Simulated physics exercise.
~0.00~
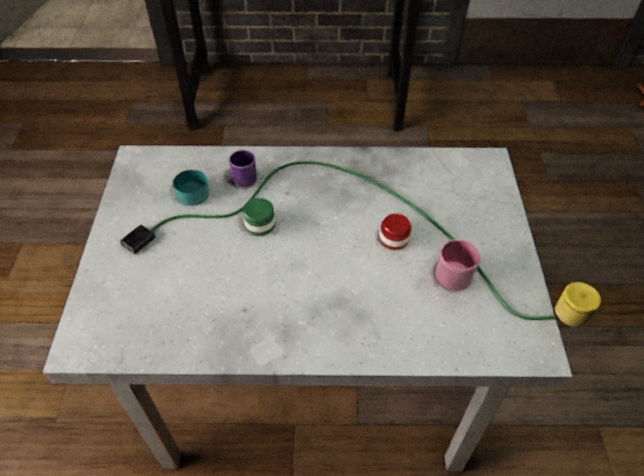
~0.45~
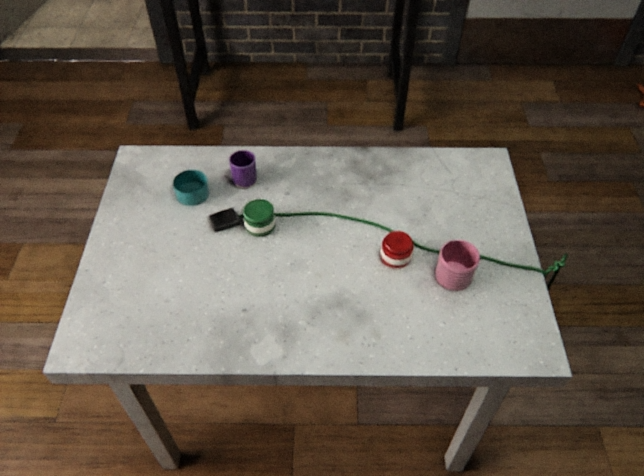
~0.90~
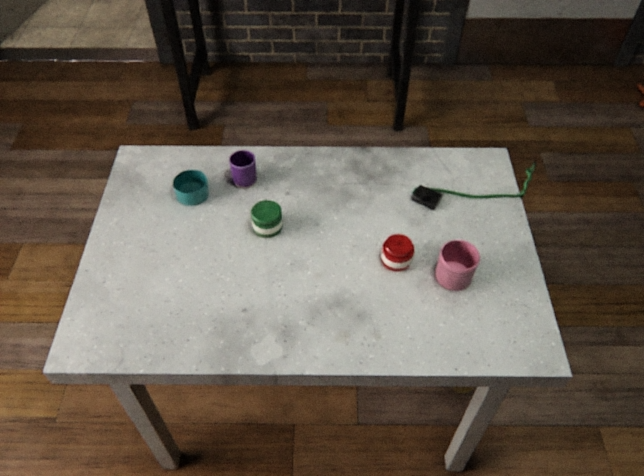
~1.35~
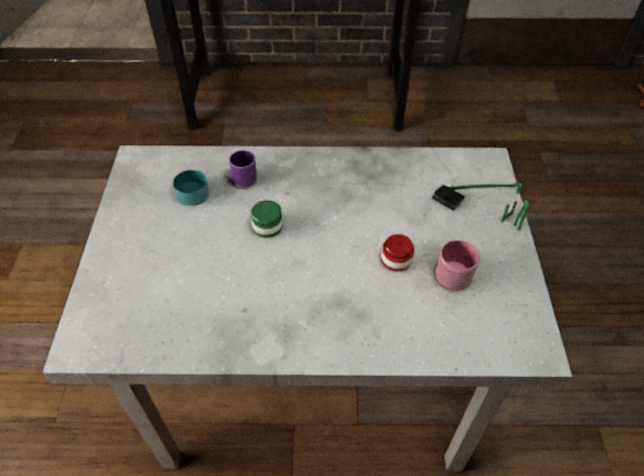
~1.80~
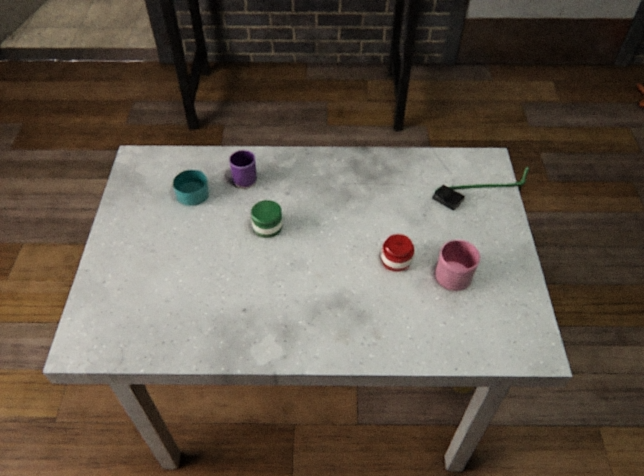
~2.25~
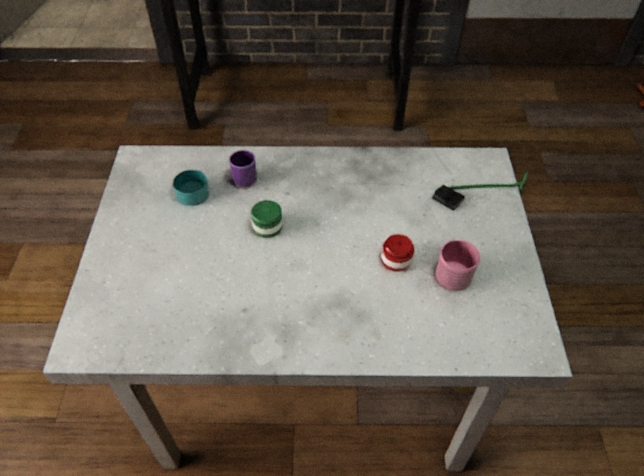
The yellow cup-like object at the table's right edge dropped out of sight, and the green cable slid after it, dragging the small black box rightward past the jars and cups, until the box stopped near the right edge with the cable's end hanging over.
